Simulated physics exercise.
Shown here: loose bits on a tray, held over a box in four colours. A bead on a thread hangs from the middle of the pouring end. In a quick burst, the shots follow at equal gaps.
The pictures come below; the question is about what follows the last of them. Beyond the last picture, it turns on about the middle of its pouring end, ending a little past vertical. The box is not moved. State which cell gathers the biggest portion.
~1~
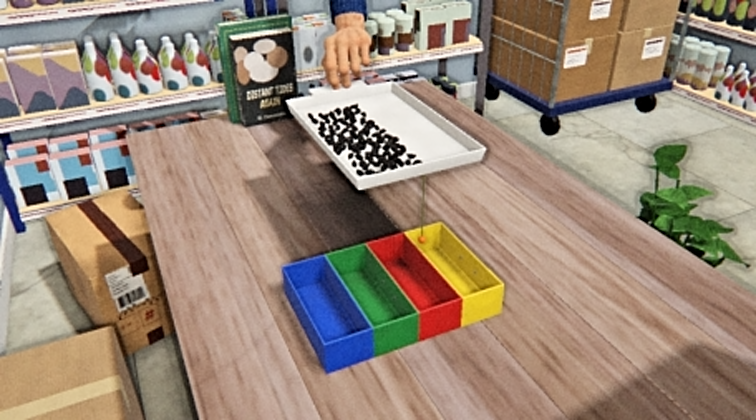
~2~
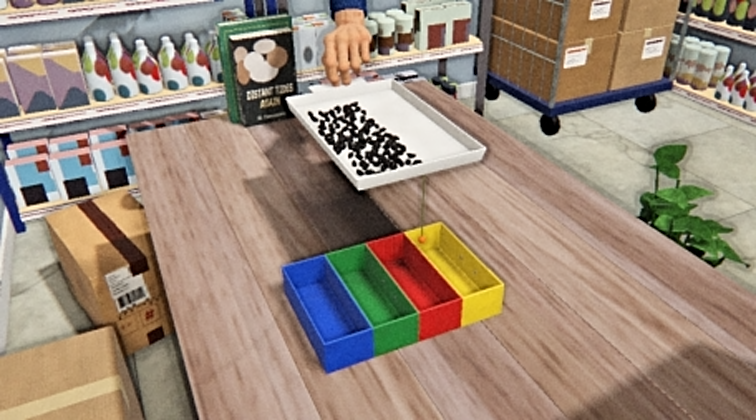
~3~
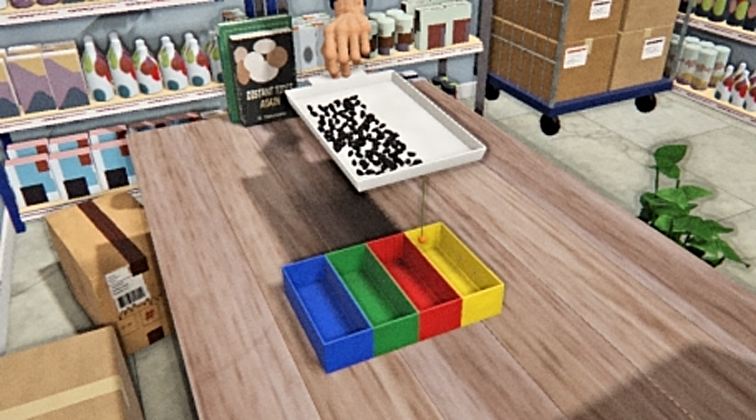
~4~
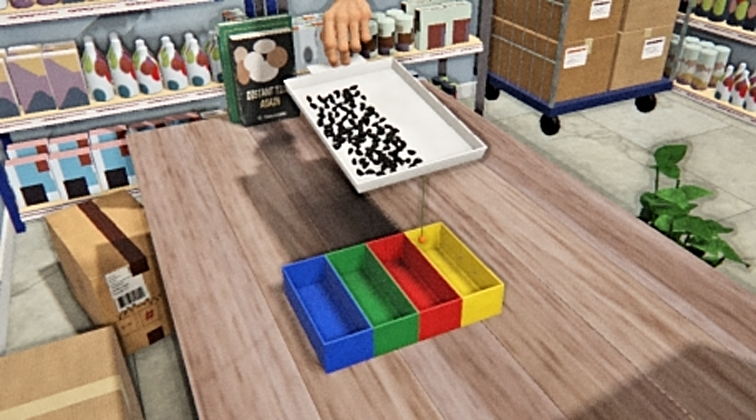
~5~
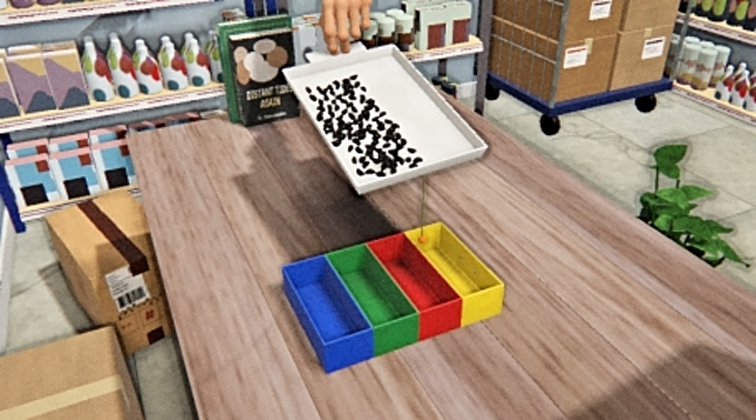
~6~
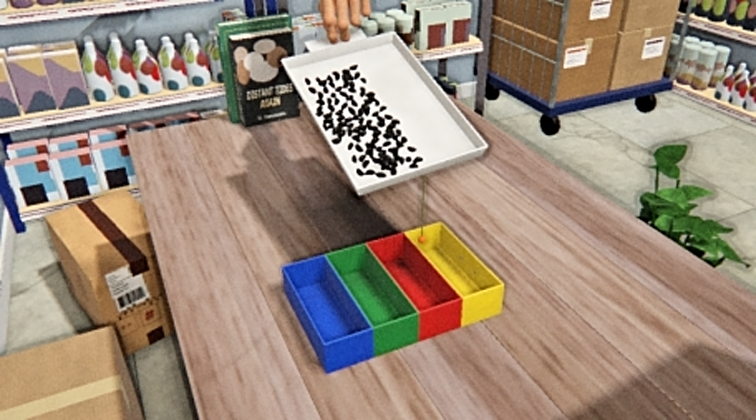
It is the green cell.
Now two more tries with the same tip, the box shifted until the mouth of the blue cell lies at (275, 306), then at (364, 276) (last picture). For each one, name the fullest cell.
First place: The red one; second place: The blue one.
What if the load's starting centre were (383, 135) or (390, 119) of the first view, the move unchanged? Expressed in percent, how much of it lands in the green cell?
Roughly 40 and 40 percent, in that order.
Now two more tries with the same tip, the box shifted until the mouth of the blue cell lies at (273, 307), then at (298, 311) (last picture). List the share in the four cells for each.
Around 90 per cent for the first position, around 100 per cent for the second.
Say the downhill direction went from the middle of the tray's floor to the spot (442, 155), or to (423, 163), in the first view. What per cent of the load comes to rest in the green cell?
Roughly 0 percent first and 0 percent second.
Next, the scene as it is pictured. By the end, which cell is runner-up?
Place 2: The cell in red.
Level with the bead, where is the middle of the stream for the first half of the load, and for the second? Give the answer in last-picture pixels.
First part (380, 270), rest (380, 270).
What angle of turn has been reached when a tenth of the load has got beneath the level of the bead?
Somewhere near 110°.
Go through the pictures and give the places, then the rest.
The first picture shows corners of the pouring end near (359, 177) and (482, 148), level; middle of the load near (361, 140), black beans; bead on its thread near (422, 240); blue cell near (349, 348); green cell near (396, 332); red cell near (440, 317); yellow cell near (482, 303).
The second picture shows corners of the pouring end near (359, 178) and (482, 148), level; middle of the load near (361, 138).
The third picture shows corners of the pouring end near (359, 179) and (482, 147), tipped barely, lowest at the left corner; middle of the load near (361, 135).
The fourth picture shows corners of the pouring end near (359, 181) and (482, 146), tipped a little, lowest at the left corner; middle of the load near (361, 130).
The fifth picture shows corners of the pouring end near (359, 183) and (483, 146), tipped a little, lowest at the left corner; middle of the load near (361, 126).
The sixth picture shows corners of the pouring end near (359, 185) and (483, 145), tipped clearly, lowest at the left corner; middle of the load near (361, 121); blue cell near (349, 348); green cell near (396, 332); red cell near (440, 317); yellow cell near (482, 303).
Shortly afterwards, tray tipped steeply; all but a few on the tray; only a few falling or outside the box.
Next, tray tipped right over; all but a few on the tray; only a few in the green cell; only a few in the red cell; only a few falling or outside the box.
Some moments later, tray tipped past a quarter turn; near two thirds in the green cell; near a third in the red cell; a little in the yellow cell; only a few falling or outside the box.
In the end, tray tipped past a quarter turn; near two thirds in the green cell; near a third in the red cell; a little in the yellow cell; none at all in the blue cell; only a few outside the box.
